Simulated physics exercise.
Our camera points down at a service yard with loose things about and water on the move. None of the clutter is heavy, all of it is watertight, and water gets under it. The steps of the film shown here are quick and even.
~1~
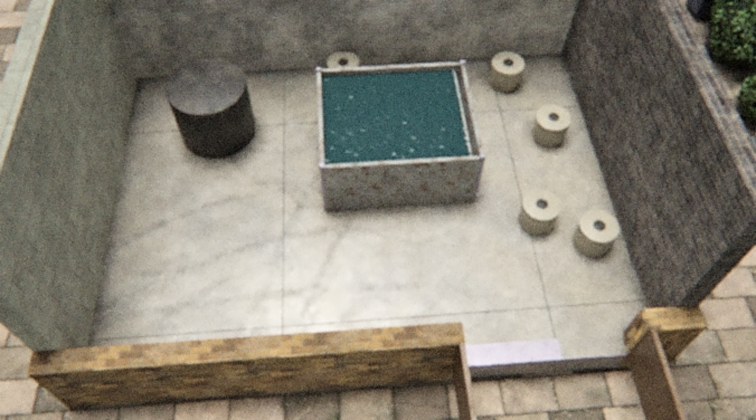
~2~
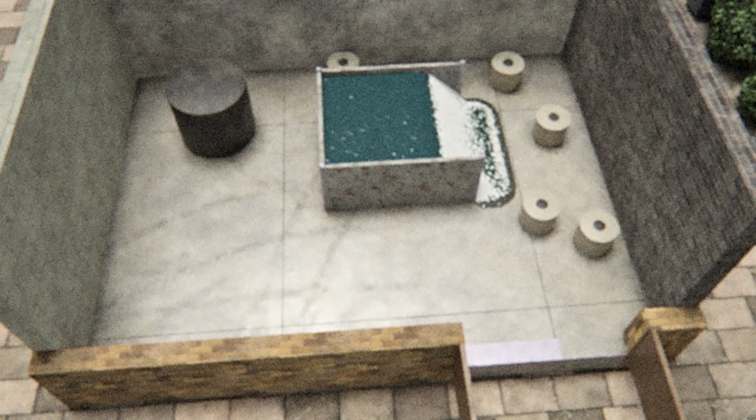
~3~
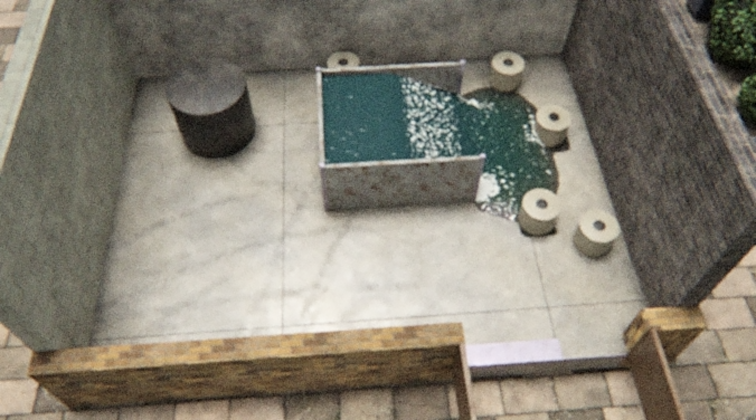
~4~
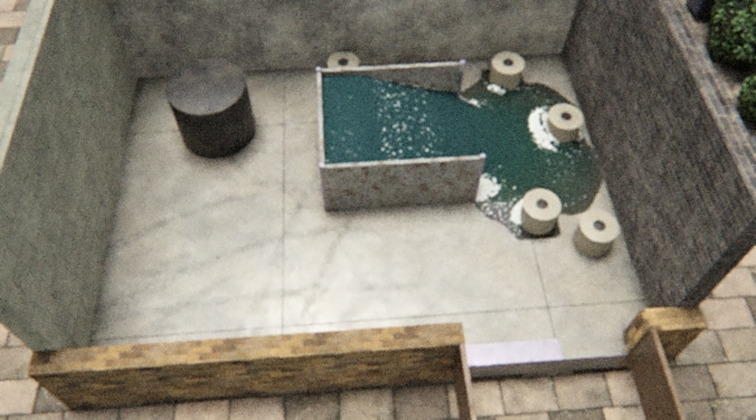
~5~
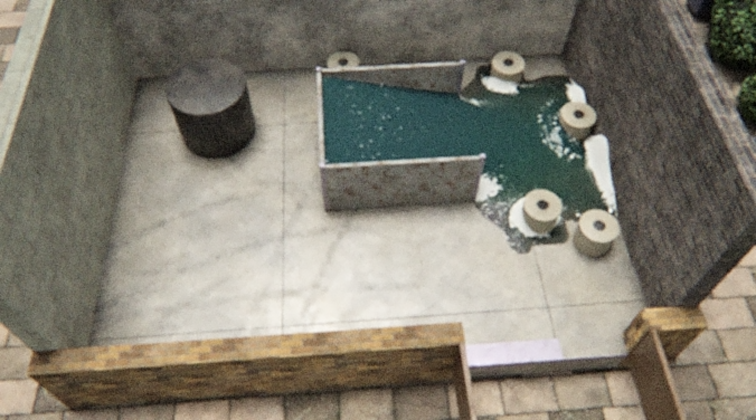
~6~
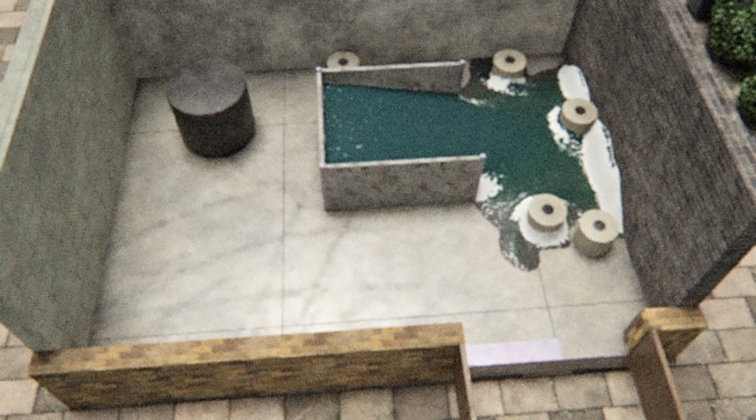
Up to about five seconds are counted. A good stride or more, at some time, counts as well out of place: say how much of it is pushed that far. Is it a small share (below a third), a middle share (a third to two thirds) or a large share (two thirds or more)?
A large share, two thirds or more.
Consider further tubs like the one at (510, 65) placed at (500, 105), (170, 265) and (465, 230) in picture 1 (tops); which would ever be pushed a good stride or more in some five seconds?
So, in order, the copies go a long way, nowhere much, nowhere much.
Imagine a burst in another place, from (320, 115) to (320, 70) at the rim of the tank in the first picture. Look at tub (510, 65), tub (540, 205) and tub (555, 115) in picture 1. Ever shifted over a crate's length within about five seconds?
Outcome by item - short of that distance / short of that distance / short of that distance.
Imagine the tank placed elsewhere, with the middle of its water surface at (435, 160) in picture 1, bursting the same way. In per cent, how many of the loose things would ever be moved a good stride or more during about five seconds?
Around 100 %.
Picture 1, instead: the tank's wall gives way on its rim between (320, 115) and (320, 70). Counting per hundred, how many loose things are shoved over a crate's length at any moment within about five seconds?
Roughly 20 percent.
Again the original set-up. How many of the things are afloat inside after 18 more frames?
It works out to 2.
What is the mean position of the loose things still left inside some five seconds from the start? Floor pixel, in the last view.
It comes out somewhere near (256, 151).
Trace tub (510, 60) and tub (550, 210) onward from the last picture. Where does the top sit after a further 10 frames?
The first top is close to (486, 72) and the second close to (526, 268).
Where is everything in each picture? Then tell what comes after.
In the first picture, a tub at (554, 117) rests on the ground; a tub at (542, 204), on the bottom; 0 of 5 have shifted.
In the second picture, a tub at (554, 117) rests on the ground; a tub at (542, 204) rests on the ground; 0 of 5 have shifted.
In the third picture, a tub at (554, 117) rests on the ground; a tub at (542, 204), on the bottom; 0 of 5 have shifted.
In the fourth picture, a tub at (566, 116) rests on the ground, close to its start; a tub at (542, 204), on the bottom; 1 of 5 have shifted.
In the fifth picture, a tub at (579, 115), on the bottom, a stride from its start; a tub at (543, 205) rests on the ground; 1 of 5 have shifted.
In the sixth picture, a tub at (580, 111), afloat, a stride from its start; a tub at (548, 210) rests on the ground, close to its start; 3 of 5 have shifted.
A moment on, 0 of 5 are well off their spots; 1 afloat.
Next, 3 of 5 are well off their spots; 2 afloat.
Later, 5 of 5 are well off their spots; 2 afloat.
In the end, 5 of 5 are well off their spots, and 5 have been at some point; 1 afloat.
